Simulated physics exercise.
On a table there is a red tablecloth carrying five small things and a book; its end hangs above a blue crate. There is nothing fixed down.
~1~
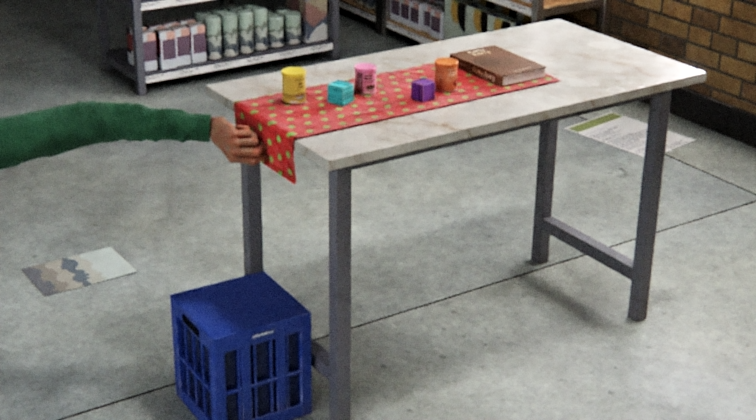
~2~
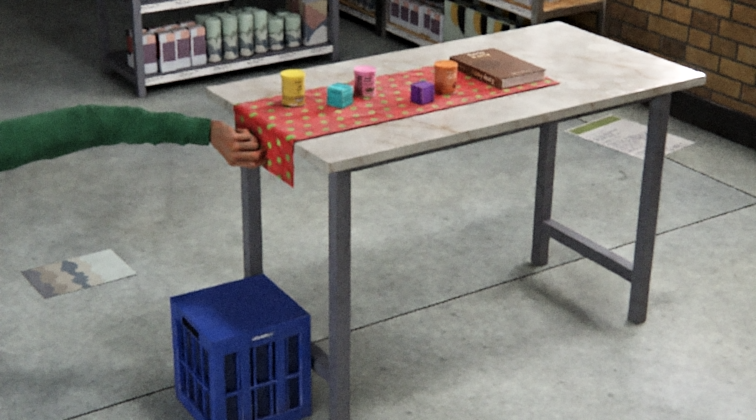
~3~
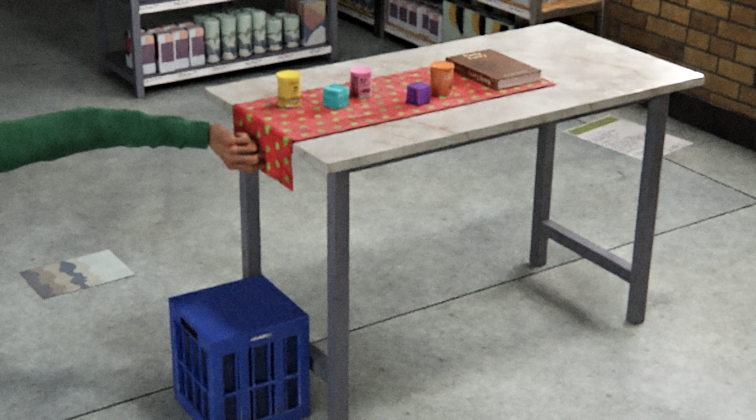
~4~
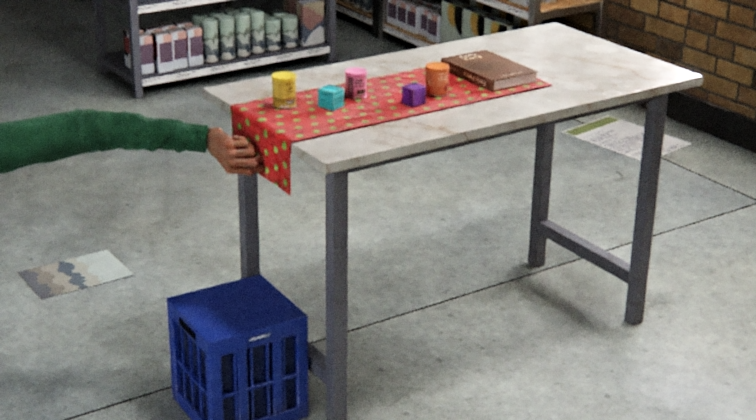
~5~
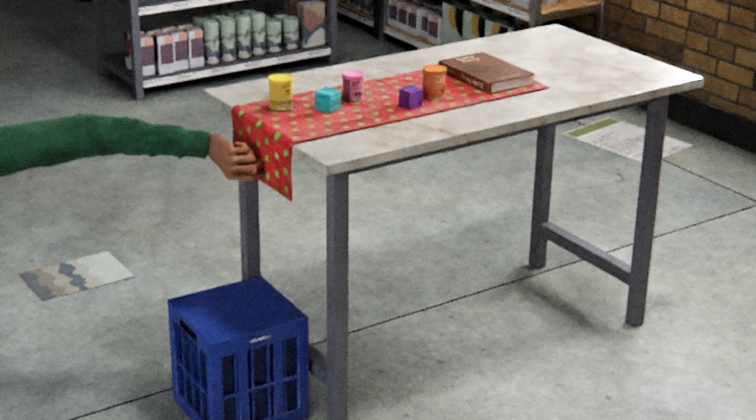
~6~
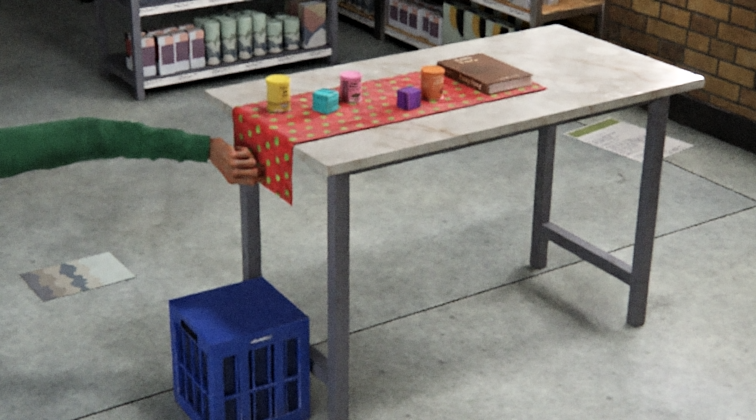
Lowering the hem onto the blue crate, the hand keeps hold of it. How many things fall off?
Three things are going to come down.
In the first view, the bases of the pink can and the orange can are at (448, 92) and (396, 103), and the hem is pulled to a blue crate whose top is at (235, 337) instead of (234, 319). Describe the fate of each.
The pink can remains up, the orange can tumbles off.
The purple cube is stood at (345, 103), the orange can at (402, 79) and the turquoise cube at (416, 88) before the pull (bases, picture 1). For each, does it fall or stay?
The purple cube topples down; the orange can stays put; and the turquoise cube stays put.
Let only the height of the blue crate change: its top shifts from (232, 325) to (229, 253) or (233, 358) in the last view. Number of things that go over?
1 and 4.
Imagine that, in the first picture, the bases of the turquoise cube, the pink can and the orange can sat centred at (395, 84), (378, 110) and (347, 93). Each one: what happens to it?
Turquoise cube: Still on; pink can: Off; orange can: Off.
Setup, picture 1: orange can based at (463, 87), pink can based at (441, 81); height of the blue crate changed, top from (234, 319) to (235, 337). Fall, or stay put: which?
Final state: The orange can is still in place, the pink can is still in place.
Soon after, hem near (262, 268); yellow can and turquoise cube gone.
After that, hem on the crate; yellow can, turquoise cube and pink can gone.
In the end, hem on the crate; yellow can, turquoise cube and pink can gone. The count of fallen things is three.
